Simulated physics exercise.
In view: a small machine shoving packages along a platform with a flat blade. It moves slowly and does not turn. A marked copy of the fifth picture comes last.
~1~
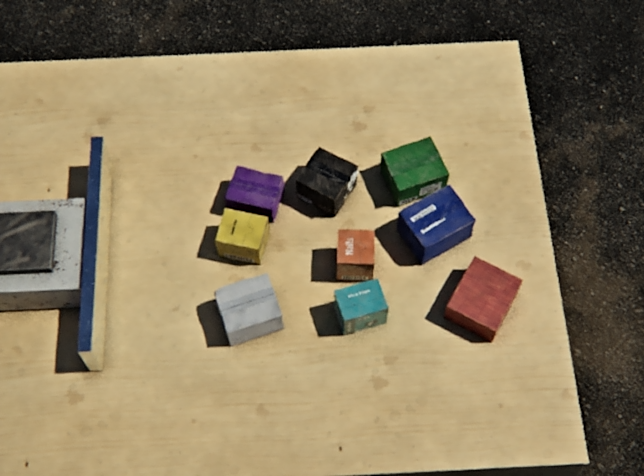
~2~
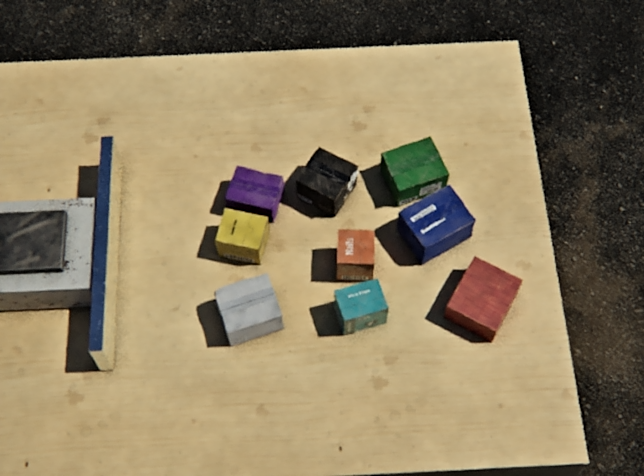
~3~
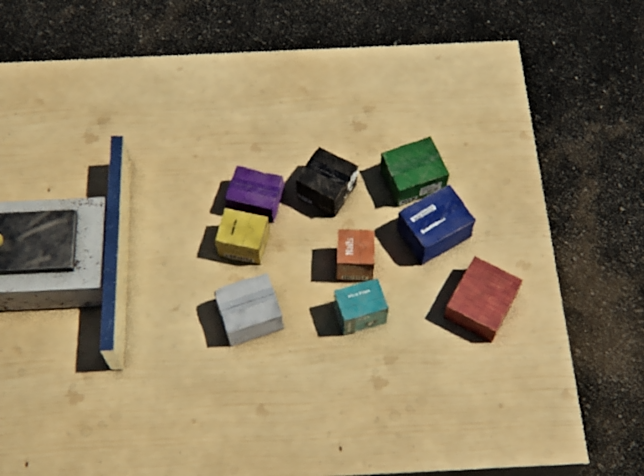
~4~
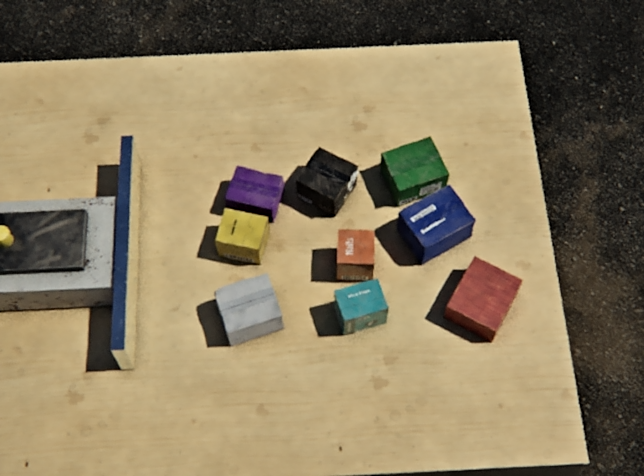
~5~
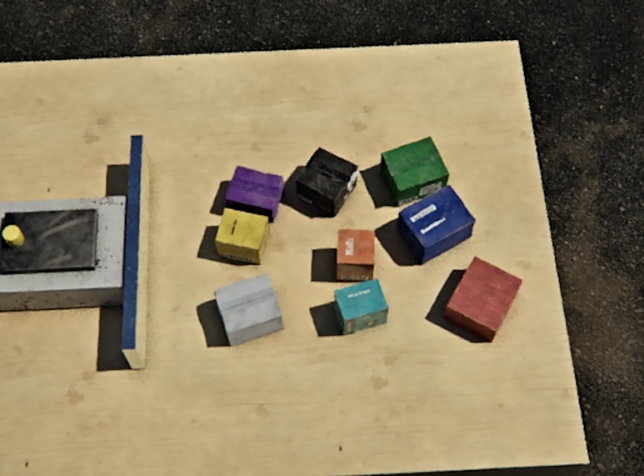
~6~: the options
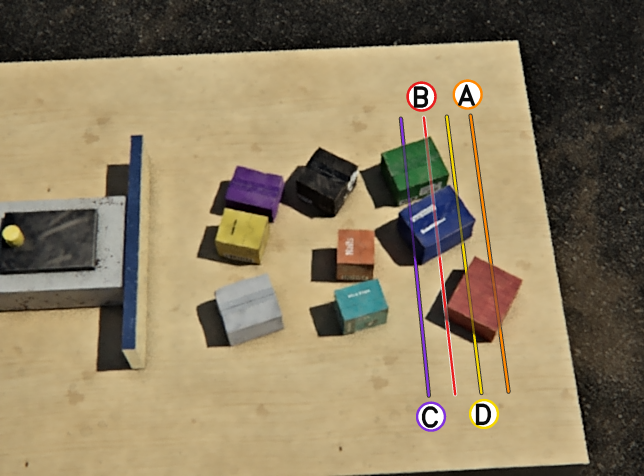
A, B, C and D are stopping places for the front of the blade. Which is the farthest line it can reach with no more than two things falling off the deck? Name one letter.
At D, and not beyond.
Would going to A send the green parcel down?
Yes.
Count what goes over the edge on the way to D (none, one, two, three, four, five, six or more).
By then, two.
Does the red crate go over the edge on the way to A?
Yes.
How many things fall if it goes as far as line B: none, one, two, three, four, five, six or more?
Two.
On the marked copy, A at (488, 244); B at (438, 247); C at (414, 248); D at (463, 245).
Following D. Soon after the start, robot (177, 234); white parcel (291, 310); black parcel (340, 180).
Later, robot (297, 229); red crate (513, 290); green parcel (490, 158).
In the end, robot (388, 225); green parcel over the edge; red crate over the edge; two fallen.
As for the rest, A drops four; B is within the limit but short; C is within the limit but short.
